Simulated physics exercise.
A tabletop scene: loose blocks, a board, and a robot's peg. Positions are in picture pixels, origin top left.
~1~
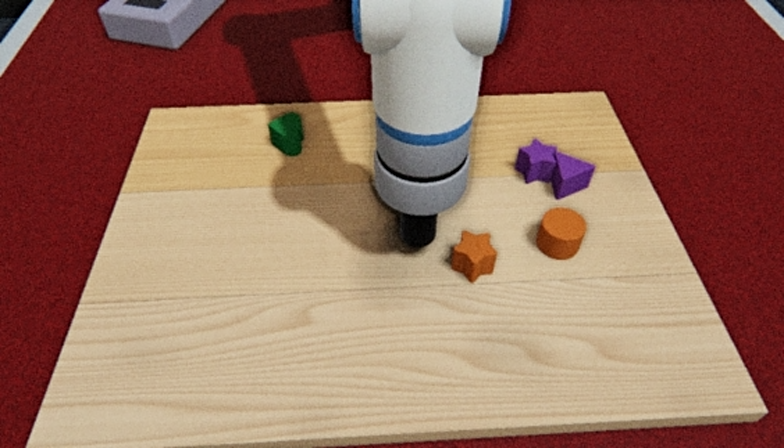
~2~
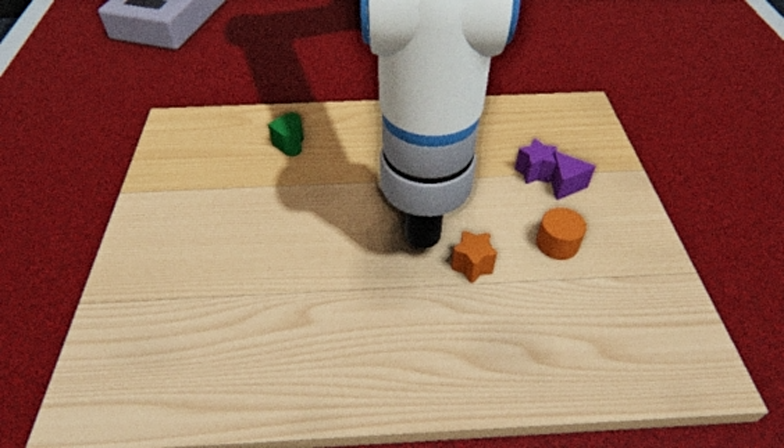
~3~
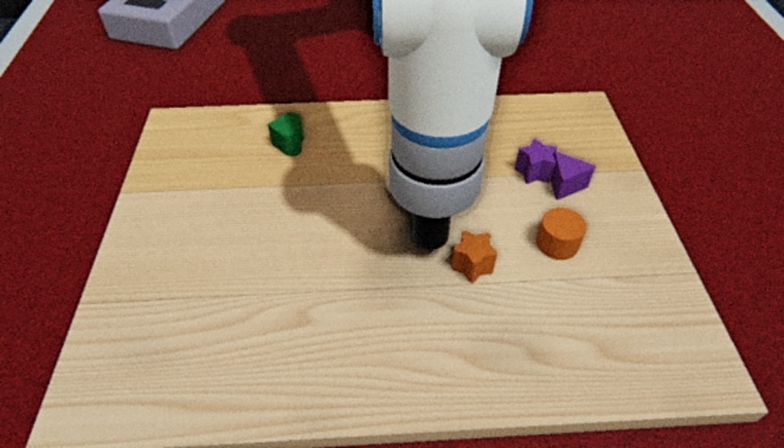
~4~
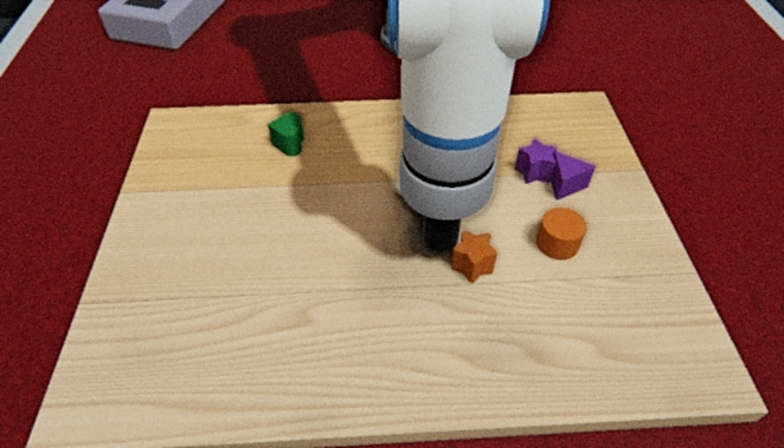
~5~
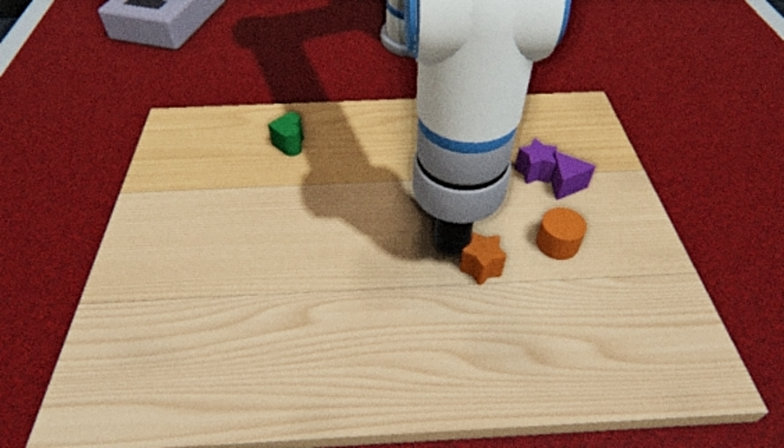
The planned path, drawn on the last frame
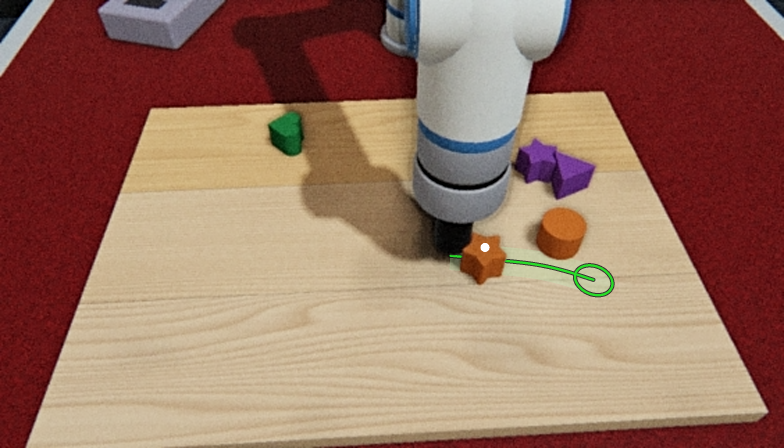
A pale wooden board lies on a red surface, seen from above and in front by a camera that stays still. A white robot arm with blue bands holds a black peg near the centre, with an orange star and orange cylinder to its right, two purple blocks behind them, and a green block at back left. The arm slides slightly right, and its peg nudges the orange star a little rightward.
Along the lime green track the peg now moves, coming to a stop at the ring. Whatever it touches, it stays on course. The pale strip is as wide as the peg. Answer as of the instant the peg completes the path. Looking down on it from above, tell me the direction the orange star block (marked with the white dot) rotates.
Seen from overhead, it turns clockwise.
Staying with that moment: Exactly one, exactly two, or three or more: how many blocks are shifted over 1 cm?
This push will displace two blocks.
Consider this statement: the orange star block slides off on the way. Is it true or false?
It is true.
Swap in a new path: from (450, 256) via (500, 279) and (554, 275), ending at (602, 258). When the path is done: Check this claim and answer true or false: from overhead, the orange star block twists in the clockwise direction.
True.
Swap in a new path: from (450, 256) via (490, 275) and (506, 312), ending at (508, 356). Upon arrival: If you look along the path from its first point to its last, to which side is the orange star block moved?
It moves left.
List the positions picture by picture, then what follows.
Tip of the peg at (418, 234), middles of tops, orange star block at (476, 245), orange circle at (565, 223), in the first frame.
Peg at (423, 235), nothing pushed, in the second frame.
Peg at (431, 236), nothing pushed, in the third frame.
Peg at (440, 238), nothing pushed, in the fourth frame.
Peg at (452, 241), orange star block at (485, 247), orange circle at (565, 223), in the fifth frame.
The line goes from (450, 256) by way of (498, 260) and (545, 266) to (594, 280); the dot is on the orange star block.
What follows on the original path. One third of the way, peg at (502, 246); orange star block at (534, 257), turned 10° clockwise.
Two thirds of the way, peg at (552, 252); orange star block at (575, 272), turned 40° clockwise; orange circle at (572, 221).
At the end, peg at (600, 265); orange star block at (600, 288), turned 80° clockwise; orange circle at (578, 221).
